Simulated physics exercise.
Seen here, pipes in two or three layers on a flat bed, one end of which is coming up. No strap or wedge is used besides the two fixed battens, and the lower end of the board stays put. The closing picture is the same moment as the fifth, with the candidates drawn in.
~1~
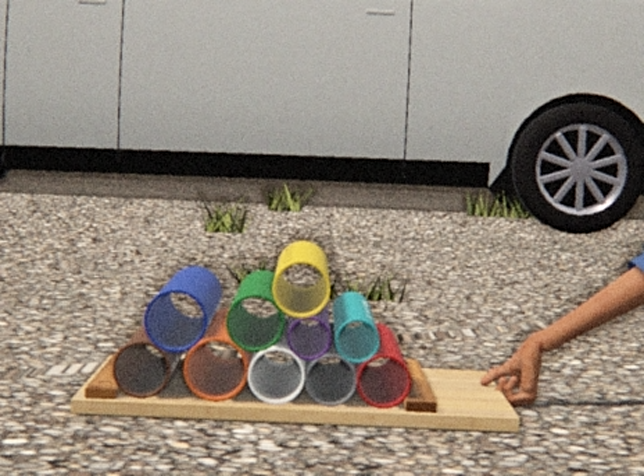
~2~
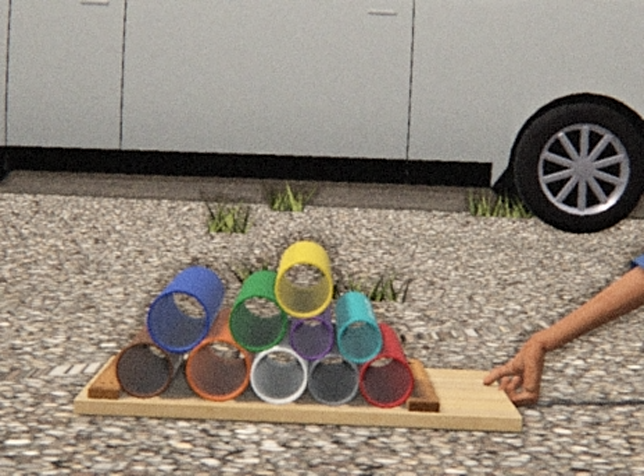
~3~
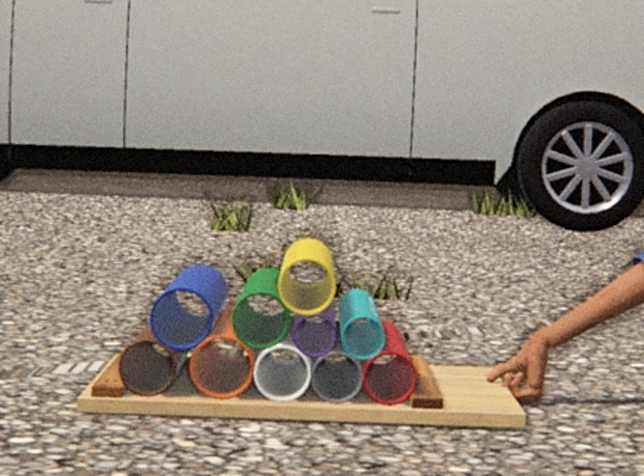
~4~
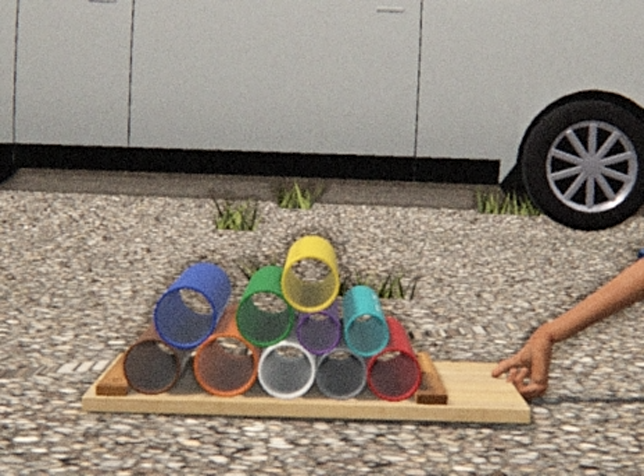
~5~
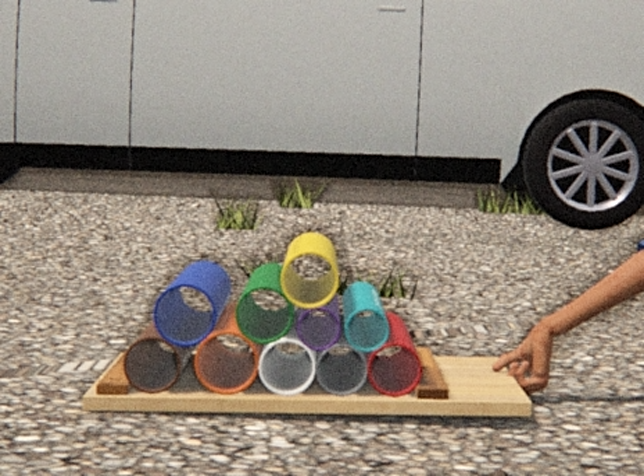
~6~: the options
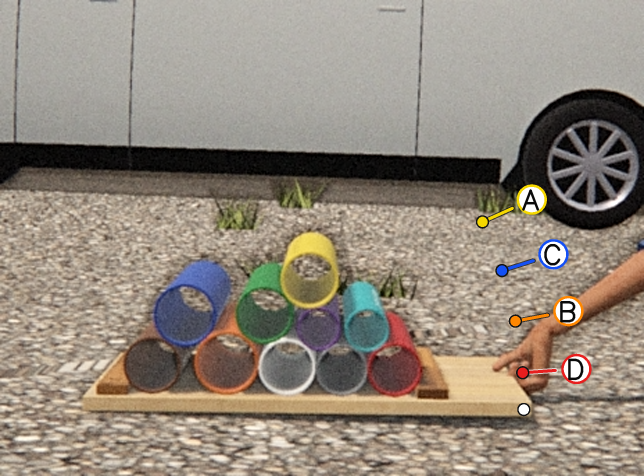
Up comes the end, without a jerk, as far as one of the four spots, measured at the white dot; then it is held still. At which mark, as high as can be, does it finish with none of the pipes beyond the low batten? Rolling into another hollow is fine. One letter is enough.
At most to C.
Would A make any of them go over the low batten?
Yes, at A.
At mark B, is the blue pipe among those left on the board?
Yes, with B.
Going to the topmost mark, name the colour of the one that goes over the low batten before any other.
It is the blue one.
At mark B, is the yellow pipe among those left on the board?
Yes.
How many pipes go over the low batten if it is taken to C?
With C, none.
On the copy, A at (483, 222); B at (516, 321); C at (502, 271); D at (522, 373); the white dot at (524, 410).
On C. First, board at 14°.
Then, board at 20°.
Finally, board at 20°, none over the low batten.
By contrast, A one over the low batten (blue); B none over the low batten; D none over the low batten.
